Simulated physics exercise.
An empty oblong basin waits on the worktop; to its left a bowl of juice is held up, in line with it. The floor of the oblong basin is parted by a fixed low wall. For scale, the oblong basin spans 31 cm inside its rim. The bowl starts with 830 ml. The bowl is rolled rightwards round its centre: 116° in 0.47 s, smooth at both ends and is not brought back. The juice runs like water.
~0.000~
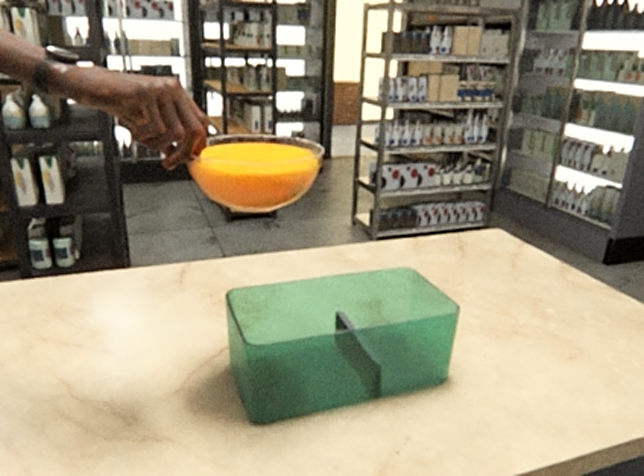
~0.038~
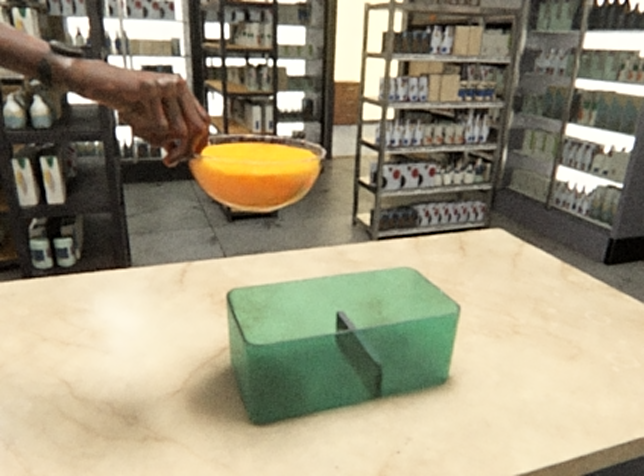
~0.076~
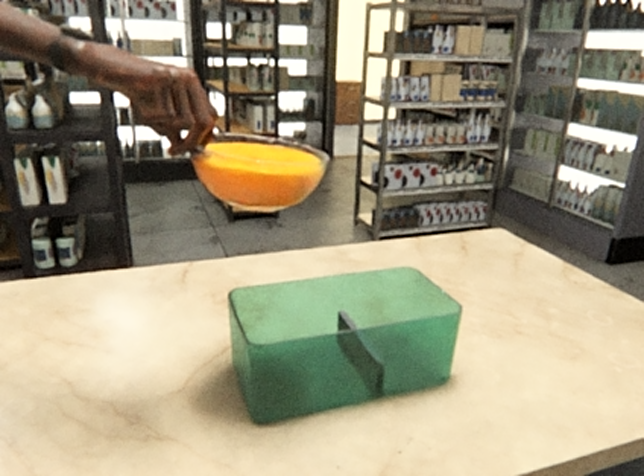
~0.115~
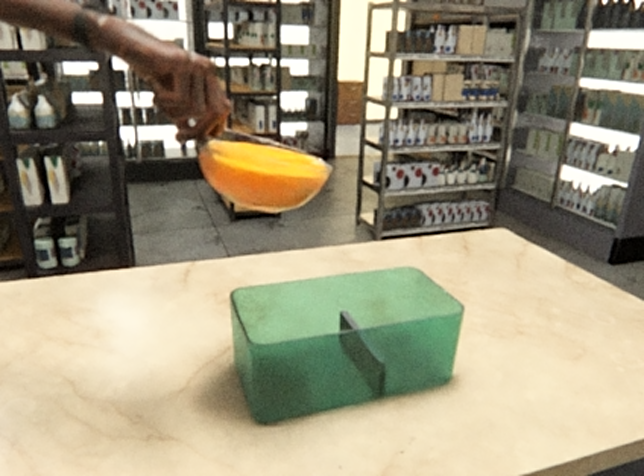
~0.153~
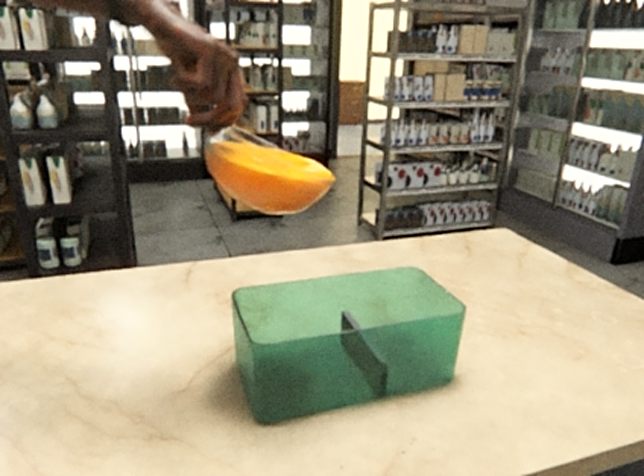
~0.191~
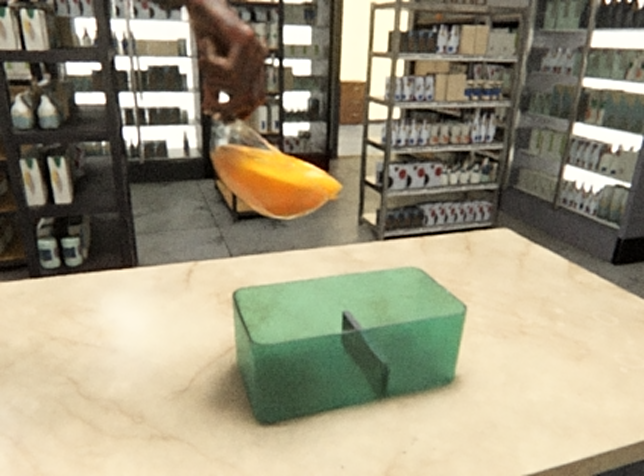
A hand held a clear bowl of orange juice above a worktop, up and to the left of an empty green divided basin, then steadily tilted the bowl over to the right.
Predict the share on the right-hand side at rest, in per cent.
The far part has some 21 per cent.
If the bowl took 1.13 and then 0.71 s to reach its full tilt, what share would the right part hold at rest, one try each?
In turn about 60 and 40 per cent.
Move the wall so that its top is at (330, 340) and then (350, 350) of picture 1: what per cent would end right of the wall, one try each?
In turn about 60 and 45 per cent.
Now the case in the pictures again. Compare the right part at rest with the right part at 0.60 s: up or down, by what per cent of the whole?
It goes up by about 3.
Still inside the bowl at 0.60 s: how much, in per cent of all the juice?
Some 0 per cent.
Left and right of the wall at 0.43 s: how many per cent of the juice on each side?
Left about 36, right about 14.
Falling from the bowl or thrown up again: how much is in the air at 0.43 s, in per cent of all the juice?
Some 48 per cent.
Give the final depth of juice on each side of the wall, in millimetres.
Some 20 mm on the left and 10 mm on the right.
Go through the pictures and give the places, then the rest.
In the first frame, it leans 0°; its right rim is at (319, 147); the juice meets the walls at (187, 159) and (315, 153); the oblong basin's rim runs from (234, 317) to (435, 288); the wall's top is at (357, 335).
In the second frame, it leans 2°; its right rim is at (321, 149); the juice meets the walls at (189, 157) and (316, 154).
In the third frame, it leans 7°; its right rim is at (324, 155); the juice meets the walls at (192, 153) and (319, 157).
In the fourth frame, it leans 16°; its right rim is at (327, 165); the juice meets the walls at (199, 149) and (323, 162).
In the fifth frame, it leans 28°; its right rim is at (327, 179); the juice meets the walls at (206, 147) and (319, 168); 2 per cent is over the edge.
In the sixth frame, it leans 41°; its right rim is at (324, 194); the juice meets the walls at (213, 148) and (309, 174); 10 per cent is over the edge.
By 0.43 s the tilt is 113° and 1 per cent is still to pour, 37 is left of the wall and 14 right of it.
By 0.60 s the tilt is 116° and 0 per cent is still to pour, 71 is left of the wall and 19 right of it.
By 0.77 s the tilt is 116° and 0 per cent is still to pour, 59 is left of the wall and 19 right of it.
By 0.97 s the tilt is 116° and 0 per cent is still to pour, 67 is left of the wall and 21 right of it.
At rest 67 per cent lies left of the wall, 21 right of it and 12 outside.
